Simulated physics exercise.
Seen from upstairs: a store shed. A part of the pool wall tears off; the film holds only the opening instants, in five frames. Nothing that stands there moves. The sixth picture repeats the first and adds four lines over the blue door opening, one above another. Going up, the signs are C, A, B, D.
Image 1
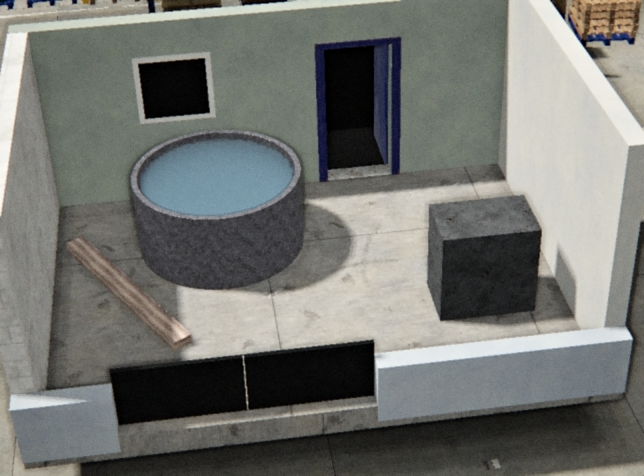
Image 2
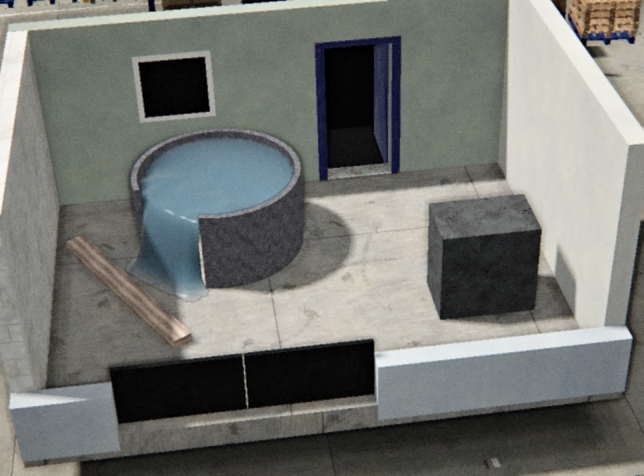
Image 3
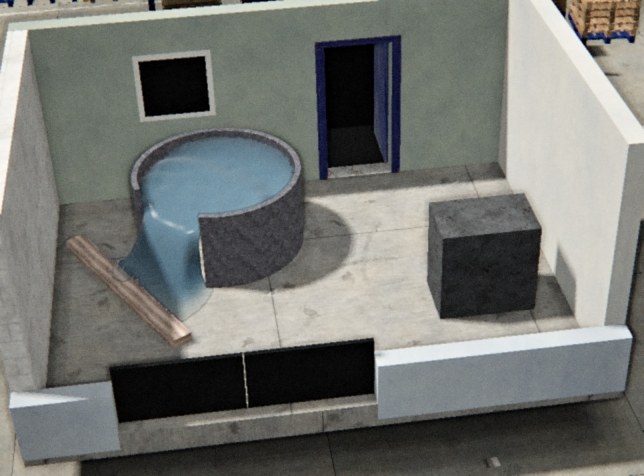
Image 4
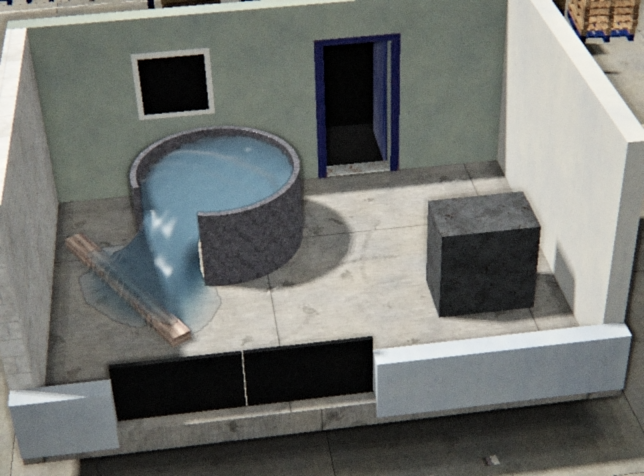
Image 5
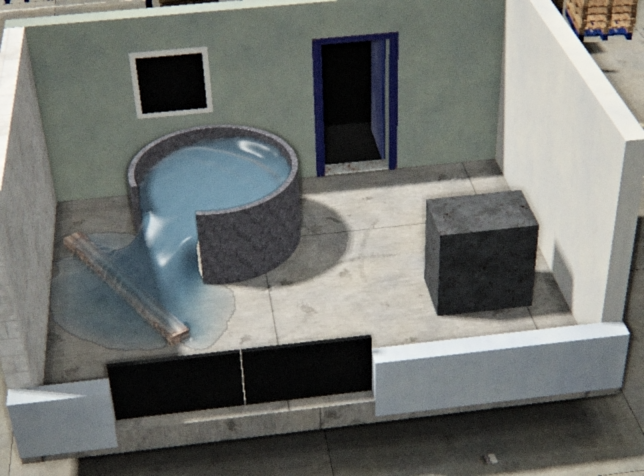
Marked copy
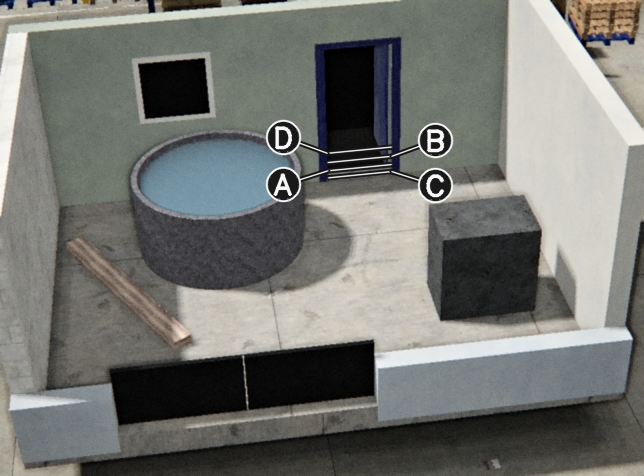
Water pours from the round pool's open side and spreads around the plank on the floor.
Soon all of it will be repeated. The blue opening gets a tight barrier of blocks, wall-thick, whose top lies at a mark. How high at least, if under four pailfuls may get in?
Go for A.
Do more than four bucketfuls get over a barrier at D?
No.
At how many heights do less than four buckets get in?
Three of the four.
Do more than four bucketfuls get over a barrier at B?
No, that is safe.
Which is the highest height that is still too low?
That is height C.
In white, A at (359, 167); B at (359, 159); C at (360, 174); D at (359, 150); from the bottom up C, A, B, D.
With A, a splash gets over, under a bucket.
With B, nothing gets over.
With C, some 20 bucketfuls get in.
With D, nothing gets over.
